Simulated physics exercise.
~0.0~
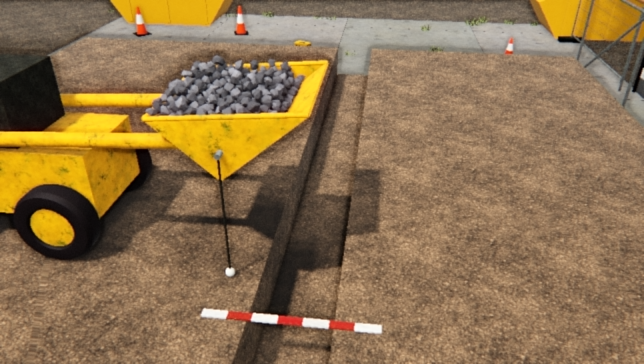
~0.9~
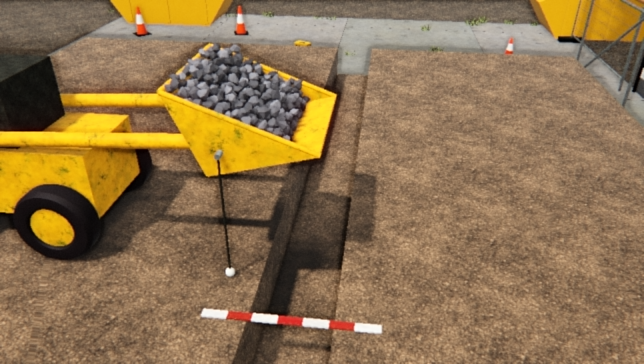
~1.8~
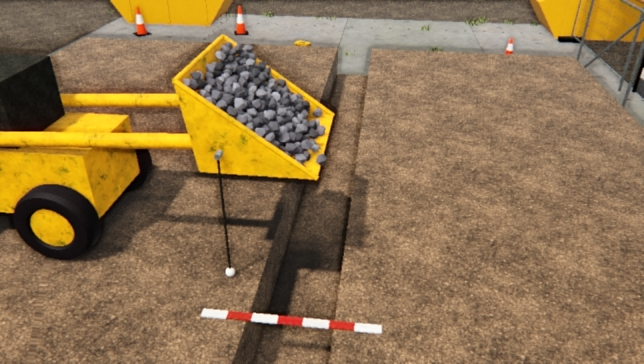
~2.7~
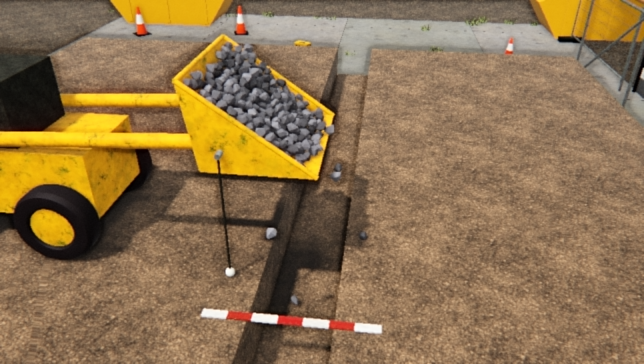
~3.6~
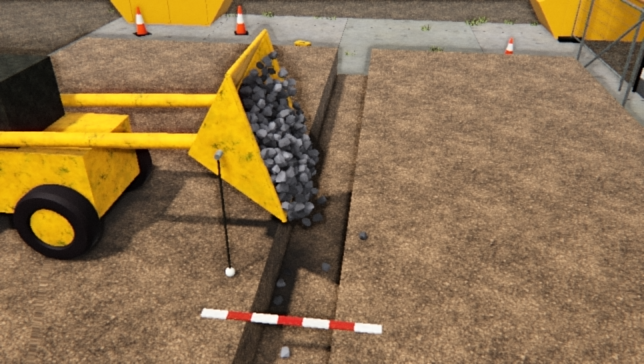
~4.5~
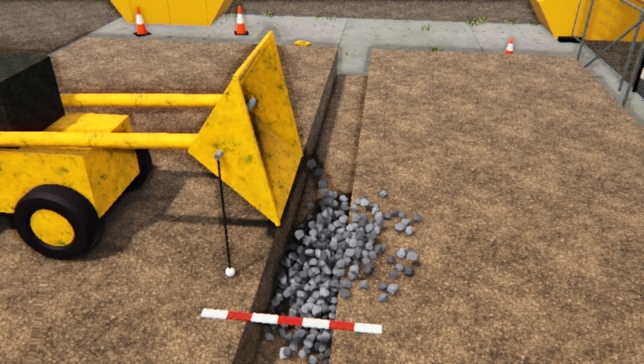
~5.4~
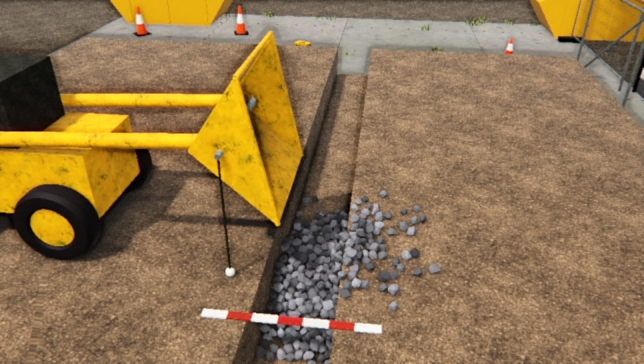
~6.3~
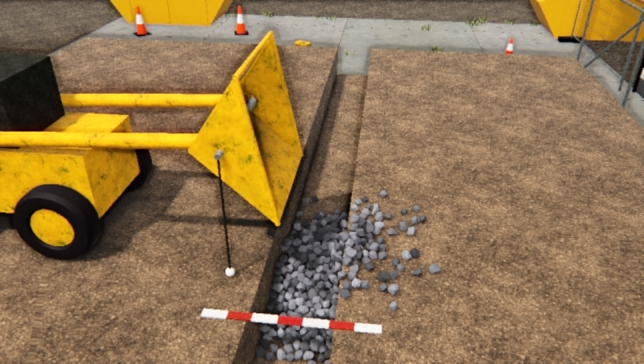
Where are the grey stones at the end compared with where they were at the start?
At the start they are heaped in the loader's raised yellow bucket. At the end they lie lower and further right, mostly in the trench with some scattered on the ground beyond it.
